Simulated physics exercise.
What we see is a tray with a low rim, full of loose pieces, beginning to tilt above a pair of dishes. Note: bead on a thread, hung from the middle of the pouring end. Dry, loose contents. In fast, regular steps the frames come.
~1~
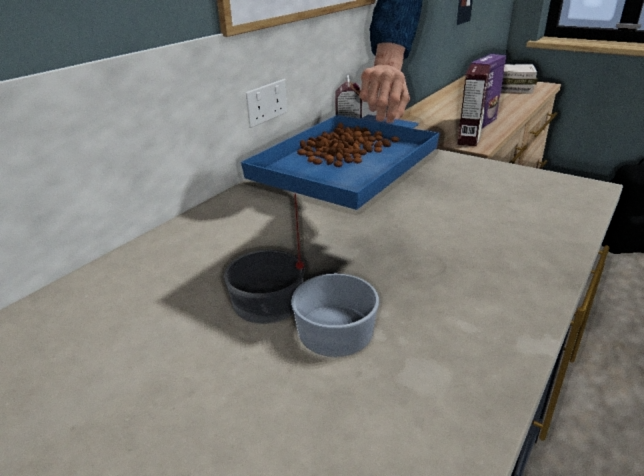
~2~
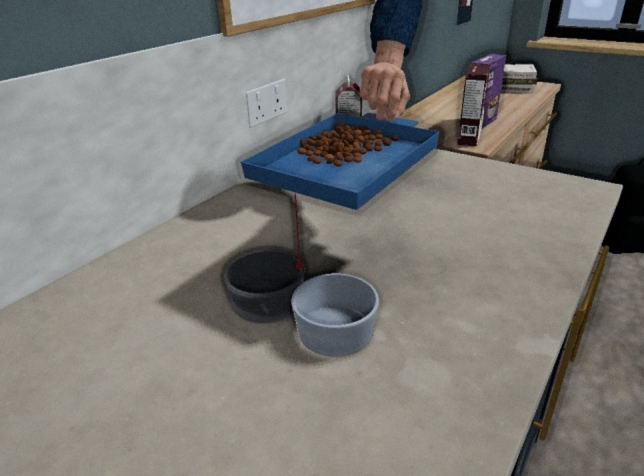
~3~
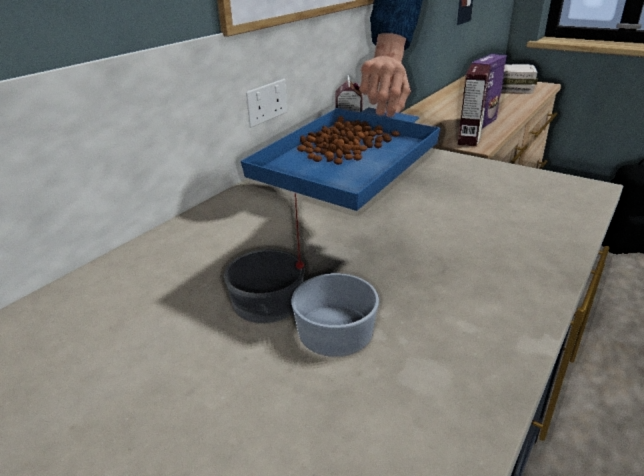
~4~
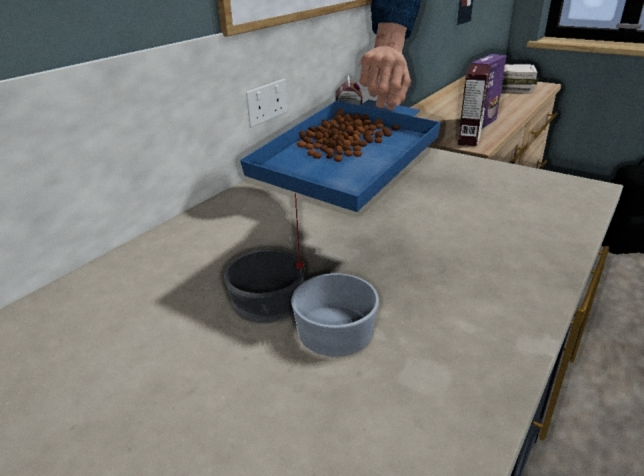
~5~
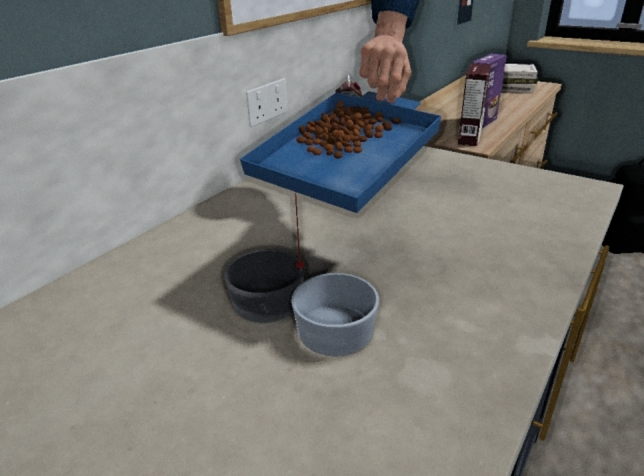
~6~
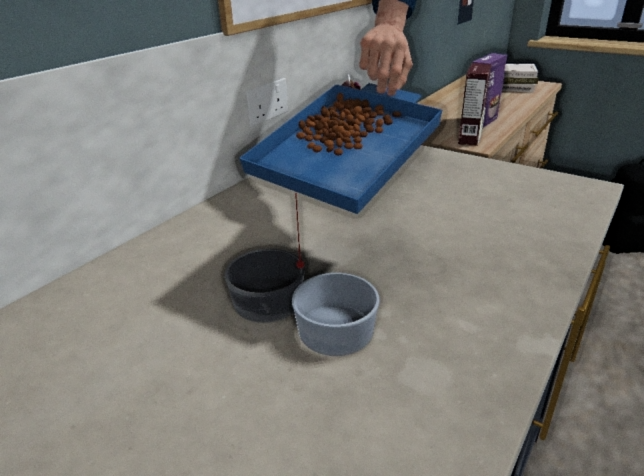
In this clip, a hand at the far side of a blue tray of brown kibble gradually raises that side, tilting the tray slightly toward its near right corner, while a dark bowl and a grey bowl stay still below.
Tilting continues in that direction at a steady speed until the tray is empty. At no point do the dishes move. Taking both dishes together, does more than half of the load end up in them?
Yes, most of the load will land in the dishes.
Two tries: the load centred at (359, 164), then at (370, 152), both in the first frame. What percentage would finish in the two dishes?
Estimates in order: 90 percent, 90 percent.
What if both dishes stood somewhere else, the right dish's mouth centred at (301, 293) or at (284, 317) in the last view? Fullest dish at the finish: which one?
In the first position the right of the two, in the second the right of the two.
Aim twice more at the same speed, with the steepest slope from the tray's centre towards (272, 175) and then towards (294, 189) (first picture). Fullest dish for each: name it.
The first place favours the left of the two, the second the left of the two.
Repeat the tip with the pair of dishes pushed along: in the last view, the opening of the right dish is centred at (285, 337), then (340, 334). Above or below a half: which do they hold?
Taking the places in turn, it's shy of half and then shy of half.
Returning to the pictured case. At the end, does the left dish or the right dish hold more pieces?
Observation: The one at right.
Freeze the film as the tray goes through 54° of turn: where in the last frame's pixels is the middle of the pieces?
(334, 175).
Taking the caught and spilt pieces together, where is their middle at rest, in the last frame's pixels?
About (340, 327).
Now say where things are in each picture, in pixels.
Corners of the pouring end (243, 162) and (357, 191), level; middle of the load (343, 145), bits of dog kibble; left dish (240, 303); right dish (312, 335); bead on its thread (300, 265), in the first picture.
Corners of the pouring end (243, 162) and (357, 192), level; middle of the load (343, 144), in the second picture.
Corners of the pouring end (243, 161) and (357, 193), tipped barely, lowest at the right corner; middle of the load (343, 140), in the third picture.
Corners of the pouring end (242, 160) and (357, 195), tipped a little, lowest at the right corner; middle of the load (343, 135), in the fourth picture.
Corners of the pouring end (242, 159) and (357, 196), tipped a little, lowest at the right corner; middle of the load (343, 129), in the fifth picture.
Corners of the pouring end (242, 158) and (357, 198), tipped a little, lowest at the right corner; middle of the load (343, 123); left dish (241, 302); right dish (312, 334), in the sixth picture.
Just after the last frame, tray tipped steeply; almost all on the tray; just a few in the air.
A moment on, tray tipped right over; the larger part on the tray; about a tenth in the right dish; just a few outside both; about a tenth in the air.
Further on, tray tipped past a quarter turn; almost all in the right dish; about a tenth outside both.
When it is over, tray tipped past a quarter turn; almost all in the right dish; not one in the left dish; about a tenth outside both.
